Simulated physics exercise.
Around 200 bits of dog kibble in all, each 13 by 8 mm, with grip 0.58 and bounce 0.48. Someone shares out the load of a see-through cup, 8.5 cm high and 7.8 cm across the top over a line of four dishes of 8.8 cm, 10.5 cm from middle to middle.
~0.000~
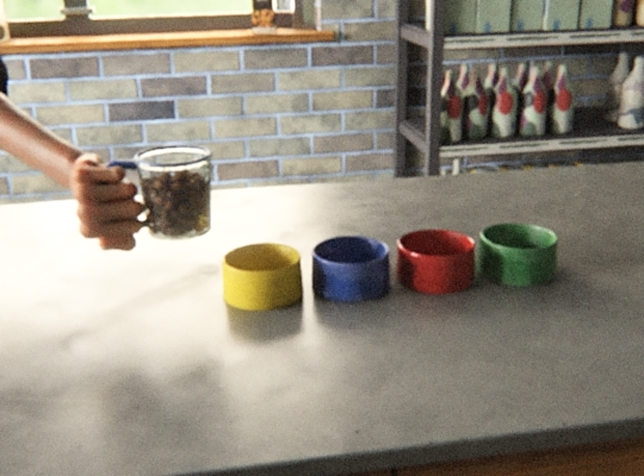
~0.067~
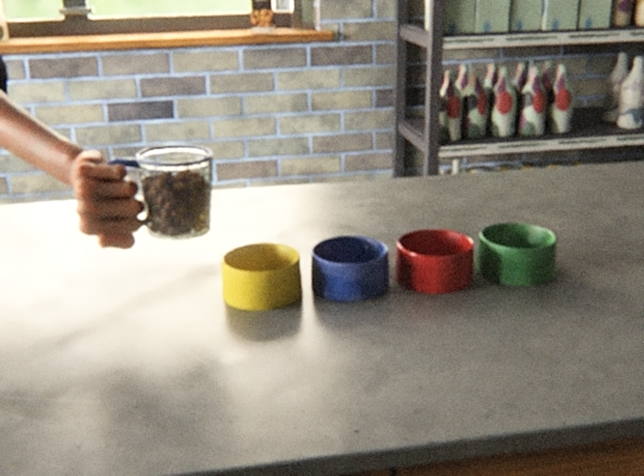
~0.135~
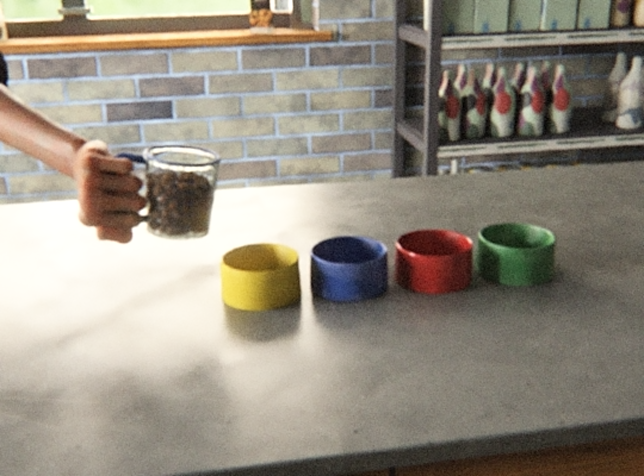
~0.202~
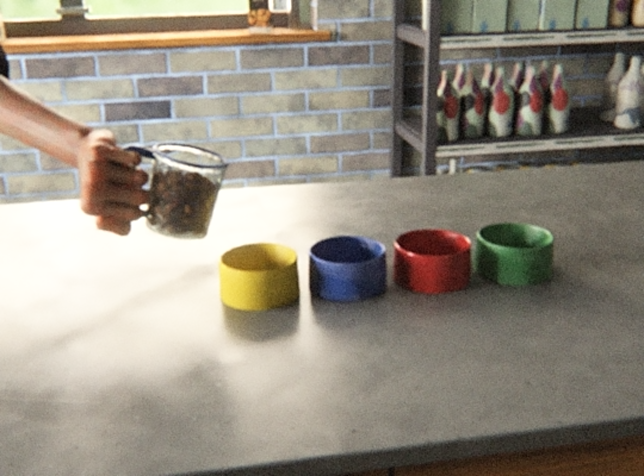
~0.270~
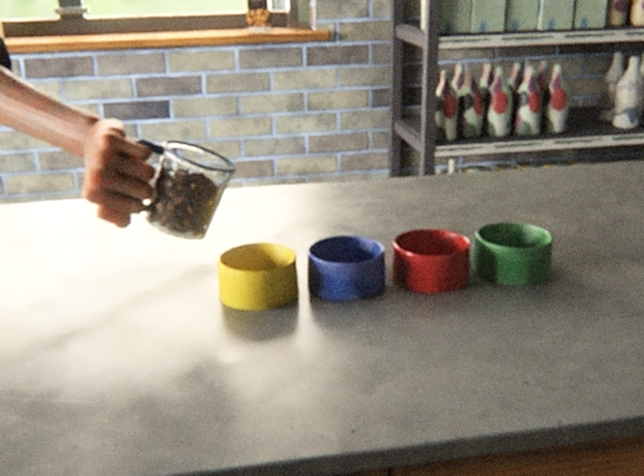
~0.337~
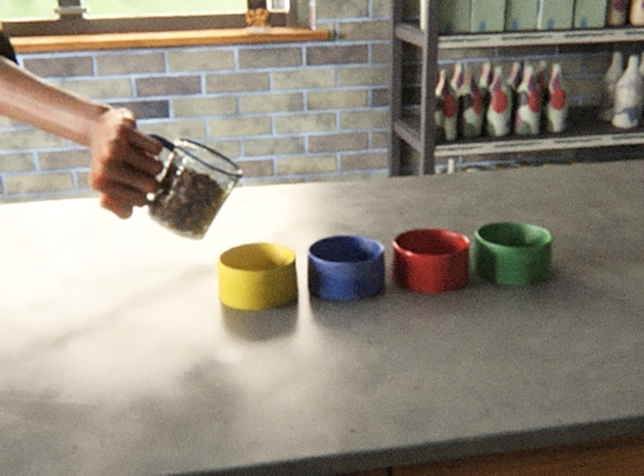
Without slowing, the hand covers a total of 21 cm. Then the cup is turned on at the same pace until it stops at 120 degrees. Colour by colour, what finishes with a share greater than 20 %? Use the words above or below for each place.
Red: Below; blue: Above; green: Below; yellow: Below; counter: Above.
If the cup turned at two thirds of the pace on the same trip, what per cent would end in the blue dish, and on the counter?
In that case I'd put blue at 100 and the counter at 0.
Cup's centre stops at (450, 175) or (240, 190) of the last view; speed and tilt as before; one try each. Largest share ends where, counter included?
Largest portions, in order: Blue and yellow.
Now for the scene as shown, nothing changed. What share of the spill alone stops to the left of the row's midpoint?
I'd say near 100 percent.
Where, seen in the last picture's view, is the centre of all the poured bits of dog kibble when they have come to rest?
About (328, 277).
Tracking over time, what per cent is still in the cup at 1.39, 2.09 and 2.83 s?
Roughly 20, then 0, then 0.
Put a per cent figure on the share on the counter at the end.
About 35 percent.
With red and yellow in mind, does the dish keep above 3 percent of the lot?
Checking red: It falls short; checking yellow: It clears.
Then, at 1.39 s, tilt 120 degrees; cup holds 20 %, blue 30 %, yellow 10 %.
Then, at 2.09 s, tilt 120 degrees; cup holds 0 %, blue 55 %, yellow 10 %.
After 2.83 s, tilt 120 degrees; cup holds 0 %, blue 55 %, yellow 10 %.
In the end, at 3.1 s, red 0 %, blue 55 %, green 0 %, yellow 10 %, counter 35 %.
